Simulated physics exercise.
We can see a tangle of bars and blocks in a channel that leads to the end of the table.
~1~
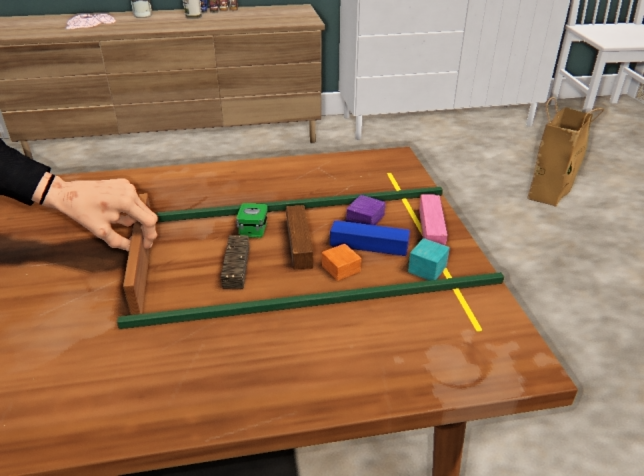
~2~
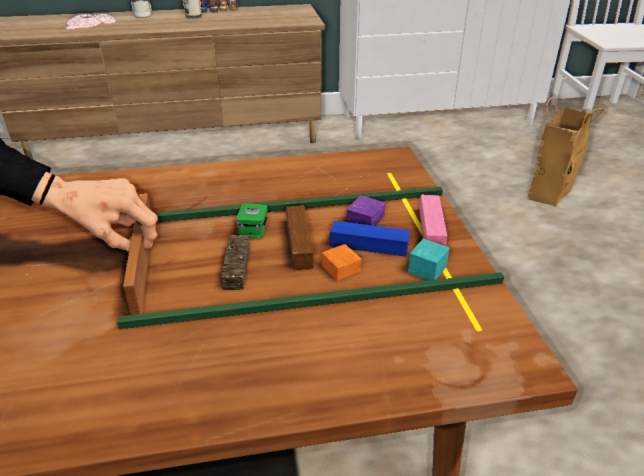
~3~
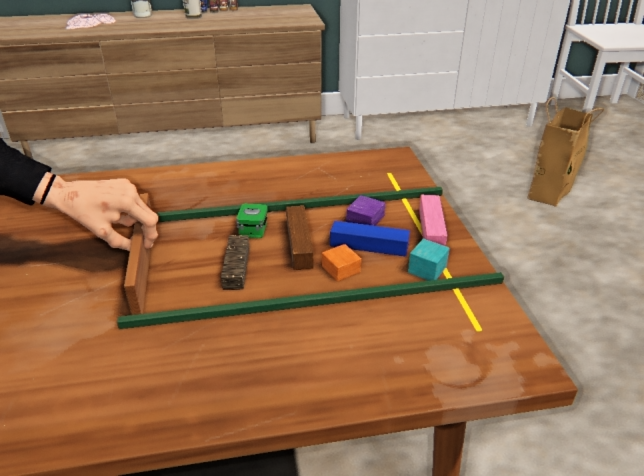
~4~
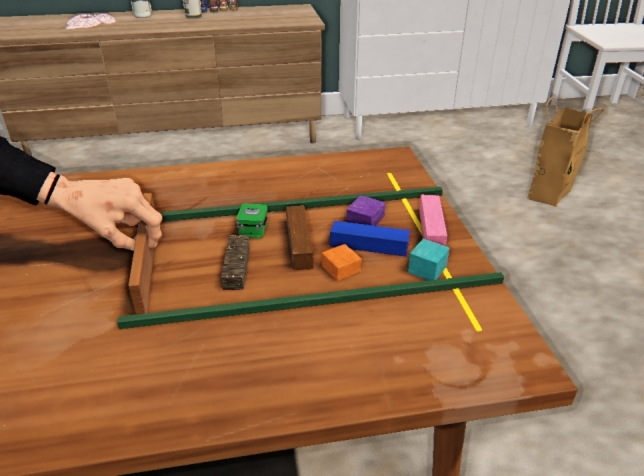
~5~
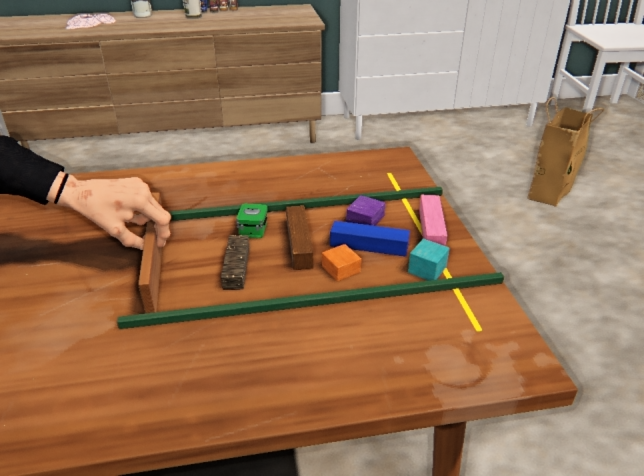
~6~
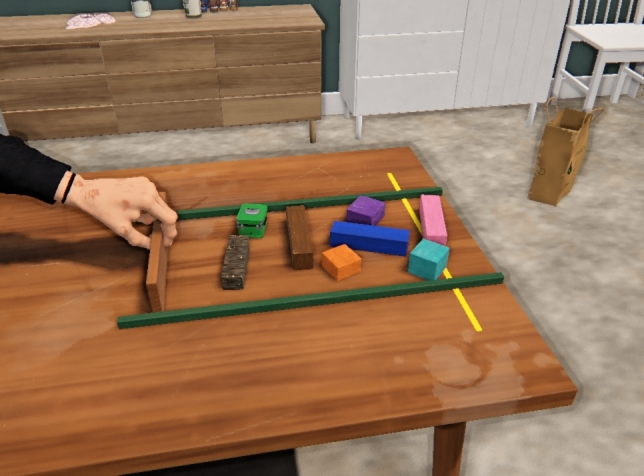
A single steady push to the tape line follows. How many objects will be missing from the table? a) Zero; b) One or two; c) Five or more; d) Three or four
(d) Three or four.
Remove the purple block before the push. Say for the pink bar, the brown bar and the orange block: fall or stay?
Note: Pink bar is off by the end; brown bar is on by the end; orange block is on by the end.
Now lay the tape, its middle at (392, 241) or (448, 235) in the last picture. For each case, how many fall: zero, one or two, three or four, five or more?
One or two; five or over.
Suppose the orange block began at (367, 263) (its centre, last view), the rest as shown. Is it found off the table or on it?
In the end it hangs on.
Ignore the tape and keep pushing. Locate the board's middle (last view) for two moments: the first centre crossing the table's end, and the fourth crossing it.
About (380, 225), then (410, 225).
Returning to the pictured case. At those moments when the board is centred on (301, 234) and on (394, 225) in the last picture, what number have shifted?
First 5, then 8.
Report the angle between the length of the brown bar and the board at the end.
It is near 5° out of line.
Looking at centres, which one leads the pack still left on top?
That's the orange block.
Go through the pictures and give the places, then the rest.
In the first picture, pink bar (432, 222); turquoise block (429, 260); purple block (366, 212); board (140, 250); tape (426, 237).
In the second picture, turquoise block (429, 260); green case (253, 221).
In the third picture, purple block (366, 213); orange block (341, 262).
In the fourth picture, pink bar (432, 222); black bar (236, 261).
In the fifth picture, turquoise block (429, 260); board (154, 249).
In the sixth picture, pink bar (432, 222); turquoise block (429, 260); purple block (366, 213); board (160, 248); tape (426, 237).
Soon after, none off yet; pink bar at rest near (432, 222); turquoise block at rest near (429, 260); purple block at rest near (366, 213).
At rest, the number that fall off is three or four; fallen, blue stick, purple block, turquoise block and pink bar.
